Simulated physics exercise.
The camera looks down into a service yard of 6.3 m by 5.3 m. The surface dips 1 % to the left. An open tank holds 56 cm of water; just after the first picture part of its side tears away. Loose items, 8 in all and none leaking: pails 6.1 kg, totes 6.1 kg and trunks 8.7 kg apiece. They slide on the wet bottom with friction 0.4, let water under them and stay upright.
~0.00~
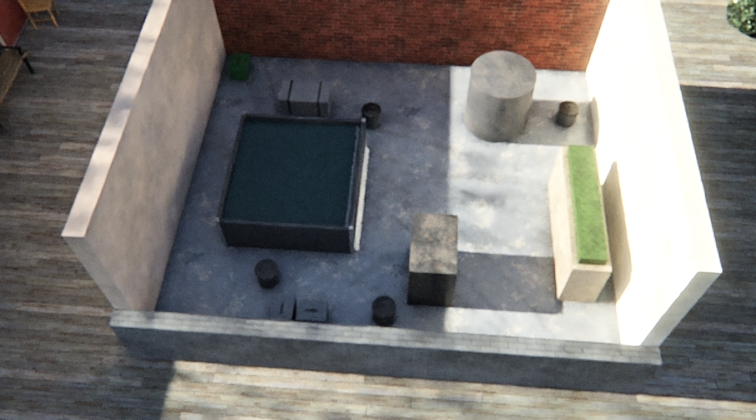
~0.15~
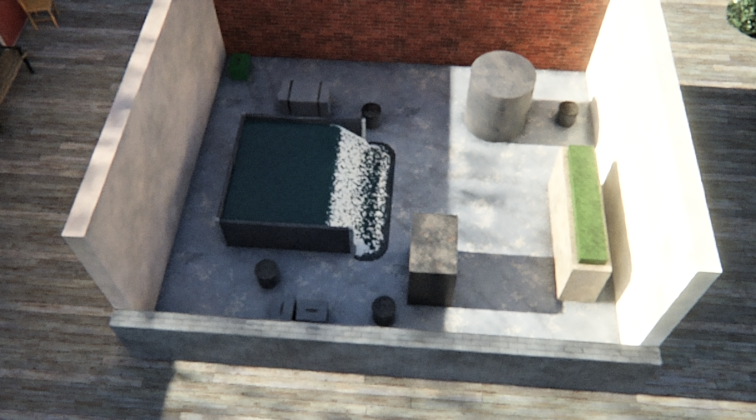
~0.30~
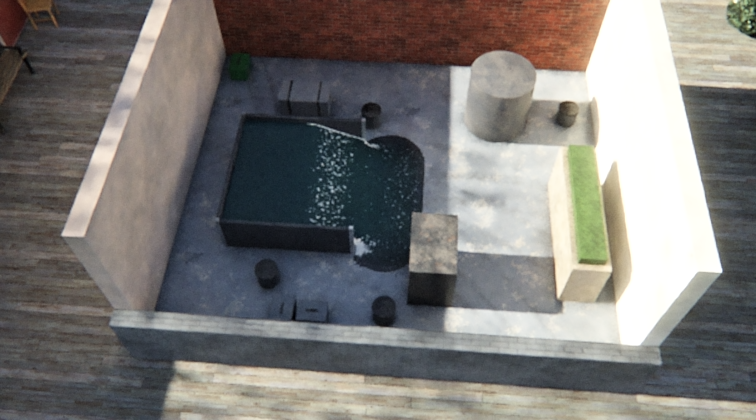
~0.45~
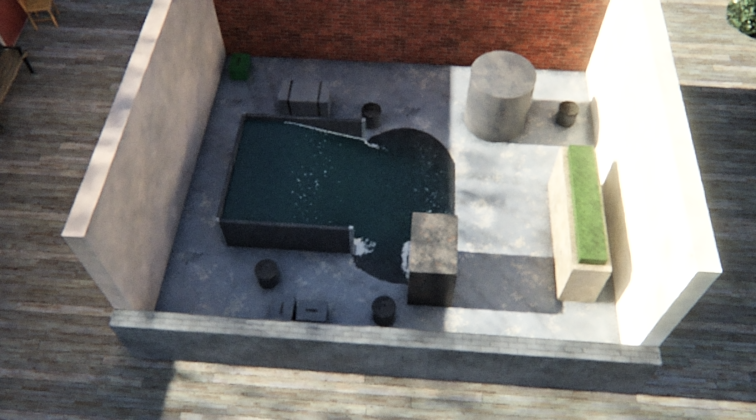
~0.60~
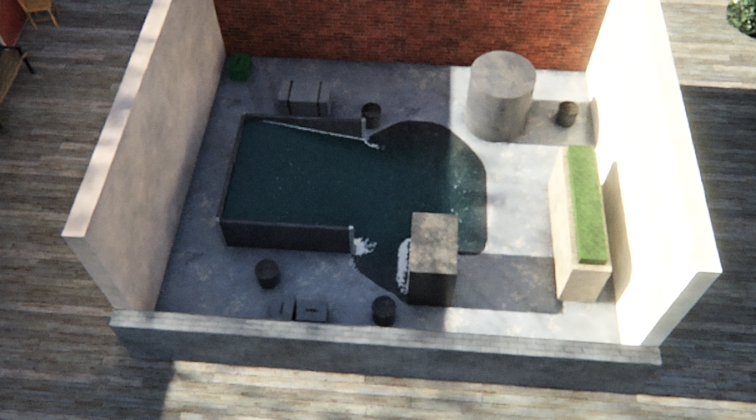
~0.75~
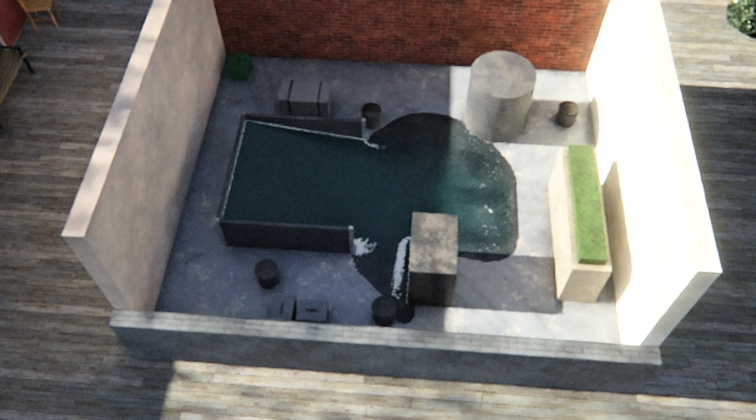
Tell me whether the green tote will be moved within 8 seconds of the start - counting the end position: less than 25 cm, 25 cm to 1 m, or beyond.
The green tote is nudged along.
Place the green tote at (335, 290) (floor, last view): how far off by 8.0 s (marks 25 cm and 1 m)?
It travels far.
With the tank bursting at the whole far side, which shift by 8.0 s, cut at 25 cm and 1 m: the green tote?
In that case the green tote ends far away.
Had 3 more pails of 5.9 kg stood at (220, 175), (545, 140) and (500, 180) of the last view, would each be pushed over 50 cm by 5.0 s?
In turn: Under, over, over.
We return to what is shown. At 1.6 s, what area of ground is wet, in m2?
About 15 m2.
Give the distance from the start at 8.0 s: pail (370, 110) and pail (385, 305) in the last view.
In turn: 120 cm, 250 cm.
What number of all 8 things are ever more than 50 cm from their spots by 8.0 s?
I count 8.
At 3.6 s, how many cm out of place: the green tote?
Roughly 0 cm by then.
After 1.6 s the green tote is near (239, 62), 0.0 m from its start, aground; 0 afloat.
After 3.6 s the green tote is near (239, 62), 0.0 m from its start, aground; 1 afloat.
After 5.6 s the green tote is near (239, 62), 0.0 m from its start, aground; 1 afloat.
After 8.0 s the green tote is near (231, 85), 0.6 m from its start, afloat; 6 afloat.
